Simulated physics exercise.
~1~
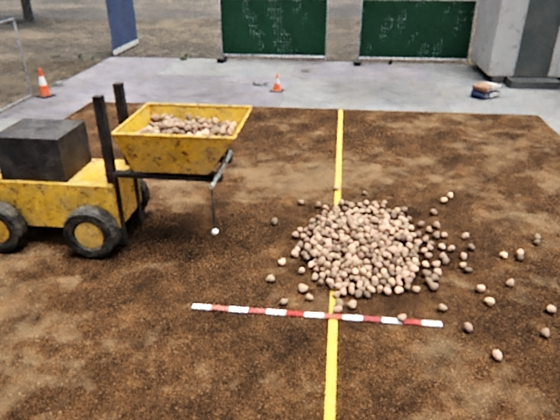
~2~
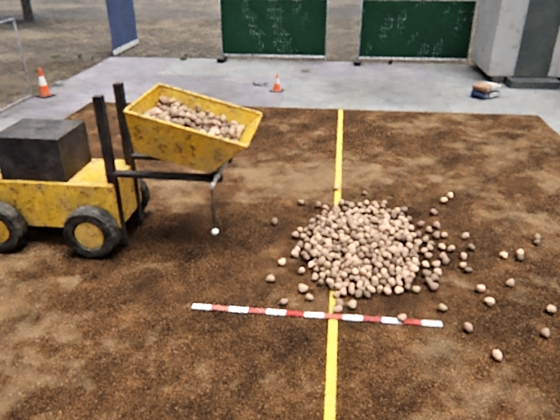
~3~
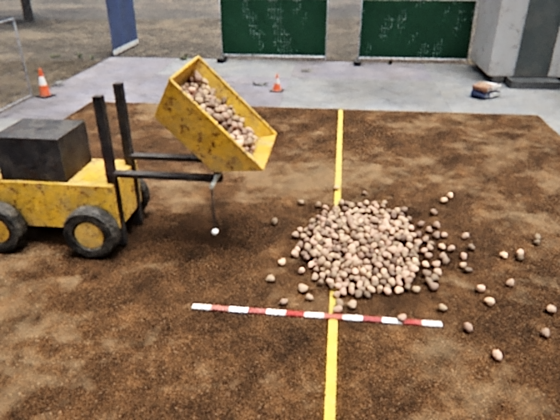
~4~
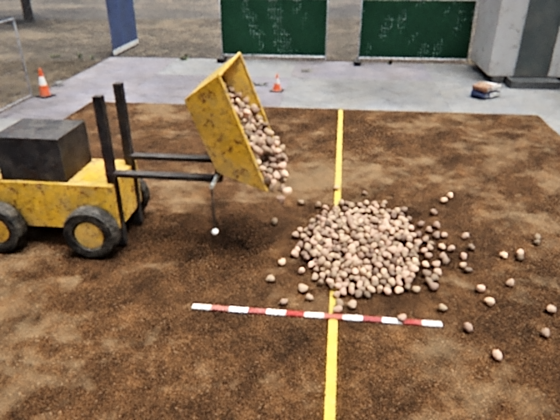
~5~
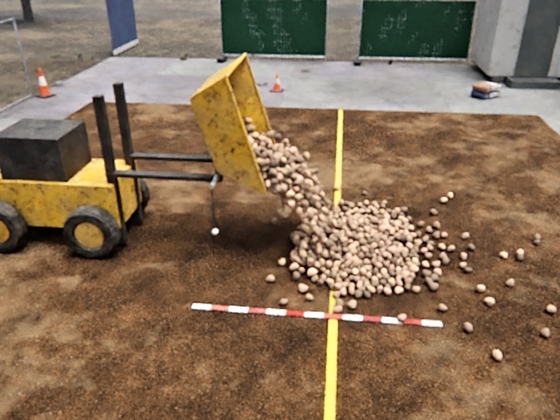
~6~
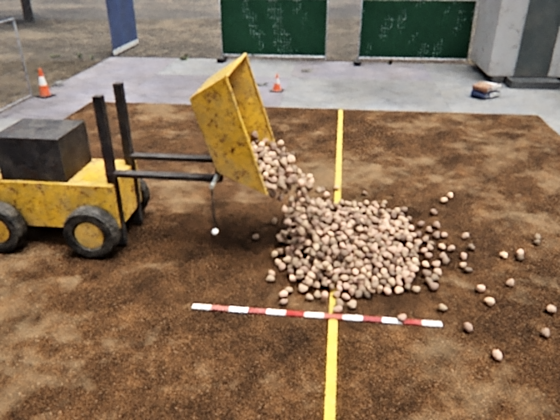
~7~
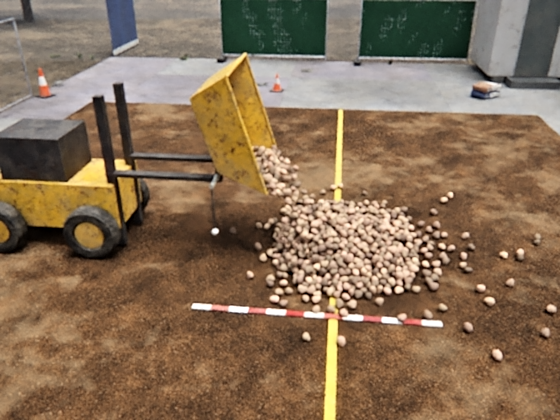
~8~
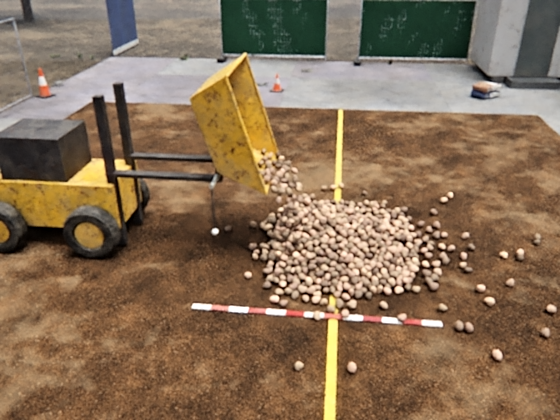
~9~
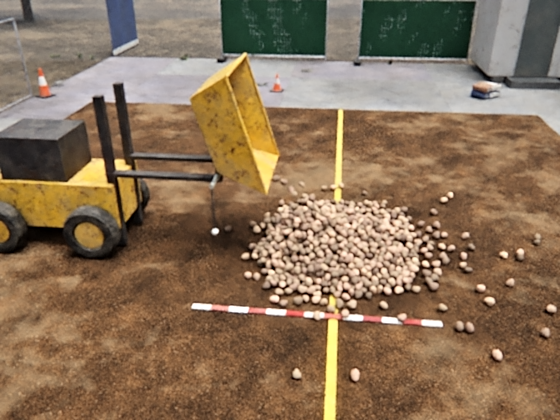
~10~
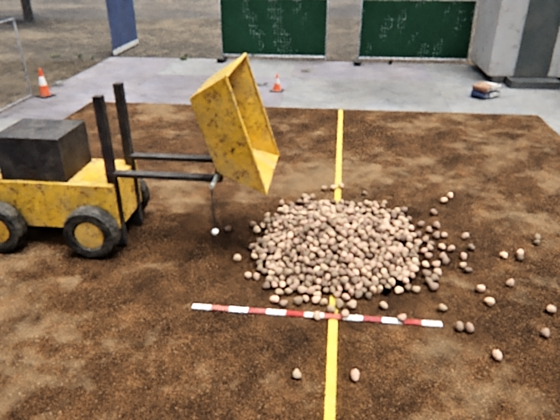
At first, a yellow fork truck on the left holds a skip full of rounded stones level above brown ground, beside an earlier pile lying across a painted yellow line. The skip begins tipping to the right, and the stones stay in while it steepens. Once it is steeply tilted, they slide over its lower edge and pour onto the near side of the pile. The skip then holds still as the stream thins and the heap spreads leftward, with a couple of stones rolling toward the viewer past the red and white staff. Finally the skip hangs empty over a broader, settled heap, most of the added stones lying left of the line.
